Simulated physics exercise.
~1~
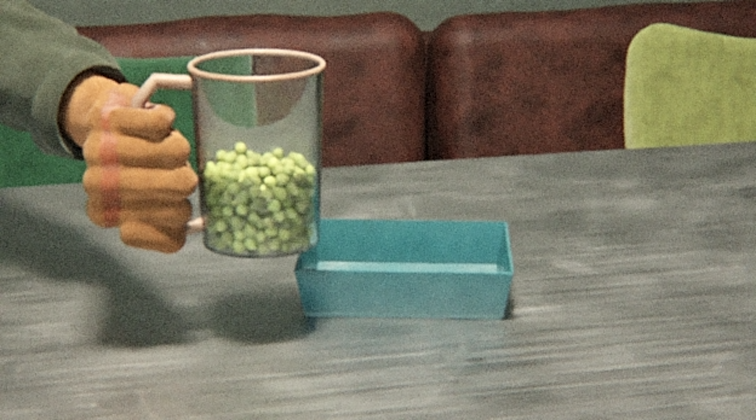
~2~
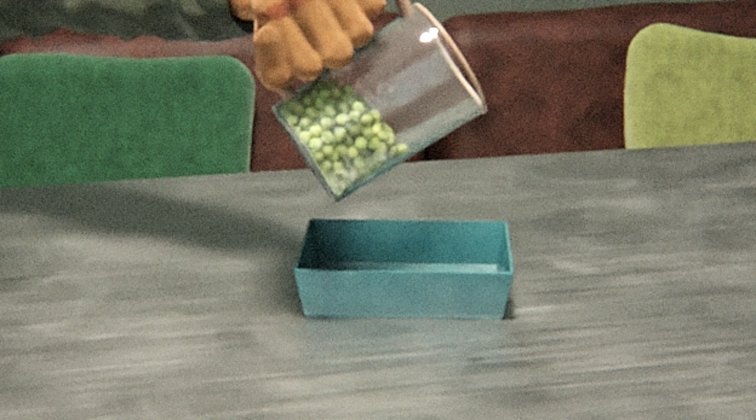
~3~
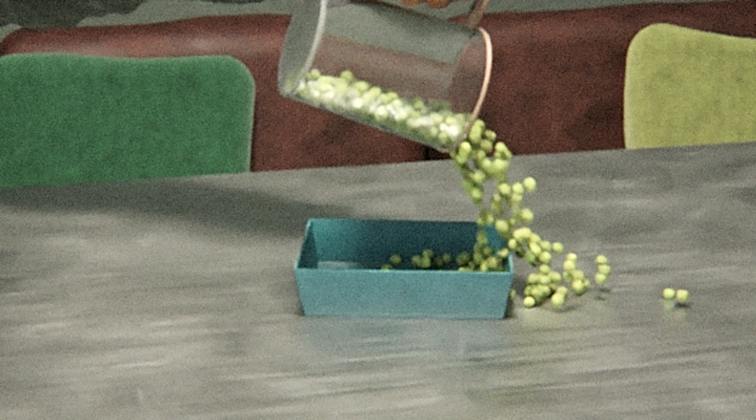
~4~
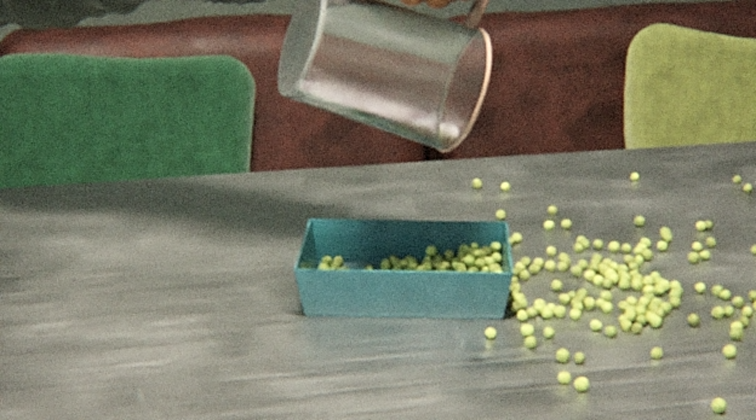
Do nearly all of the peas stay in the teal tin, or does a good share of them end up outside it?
A good share of the peas ends up outside, scattered over the table mostly to the right of the tin. The tin still holds a good share as well.
